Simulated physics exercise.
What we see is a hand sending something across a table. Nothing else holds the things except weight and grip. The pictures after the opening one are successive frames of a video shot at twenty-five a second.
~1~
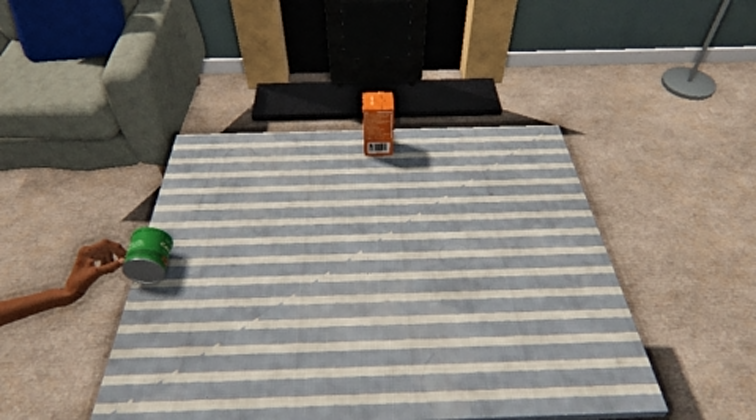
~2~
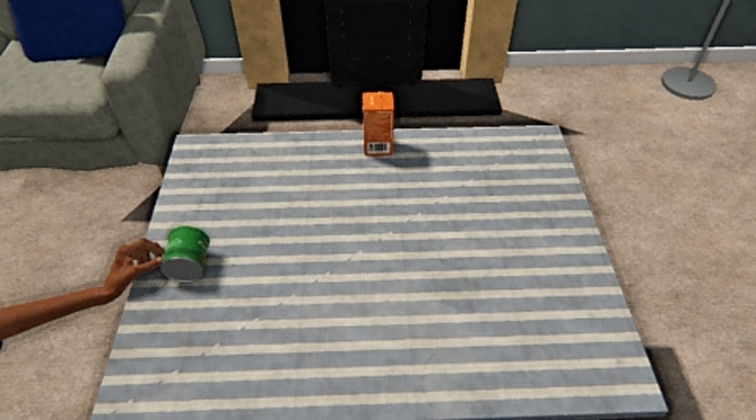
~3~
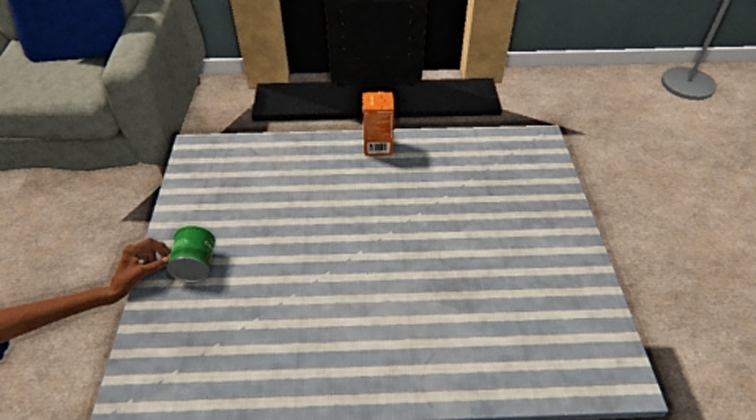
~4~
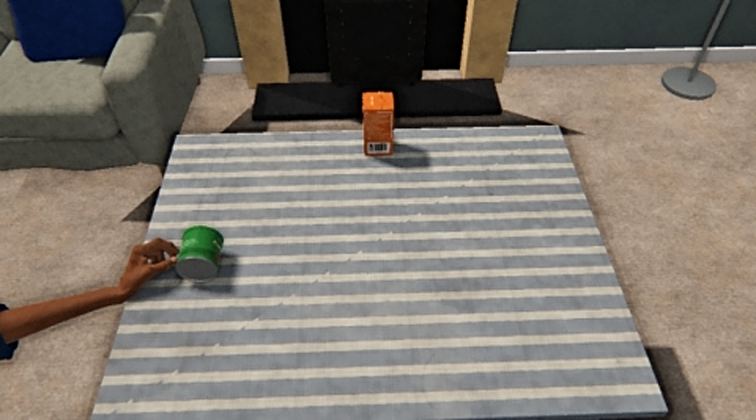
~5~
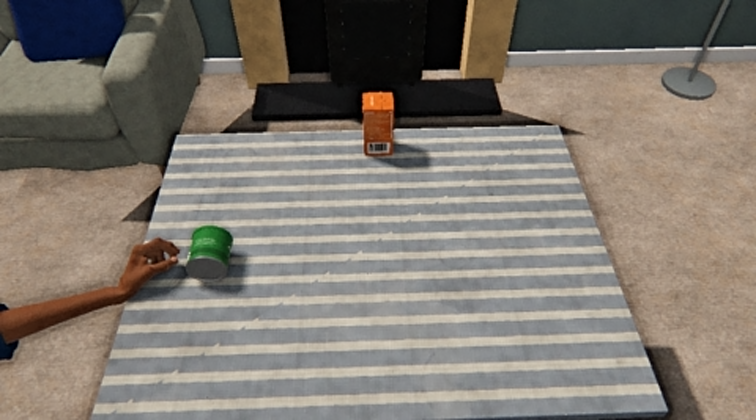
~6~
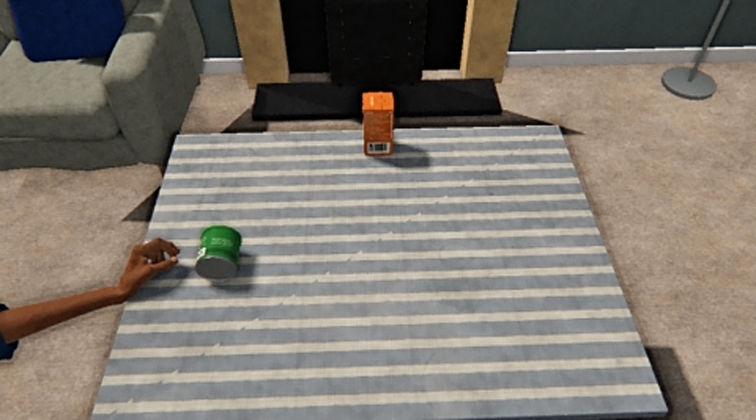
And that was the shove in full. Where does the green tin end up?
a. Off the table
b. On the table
b.
Then, 0.20 s after the last picture, green tin rolled about its own width near (261, 252).
Then, 0.50 s after the last picture, green tin rolled well along near (311, 251).
Then, 0.80 s after the last picture, green tin rolled well along near (345, 250).
At rest, moved from the start, green tin. Seen from the same camera at the end, green tin near (369, 249).
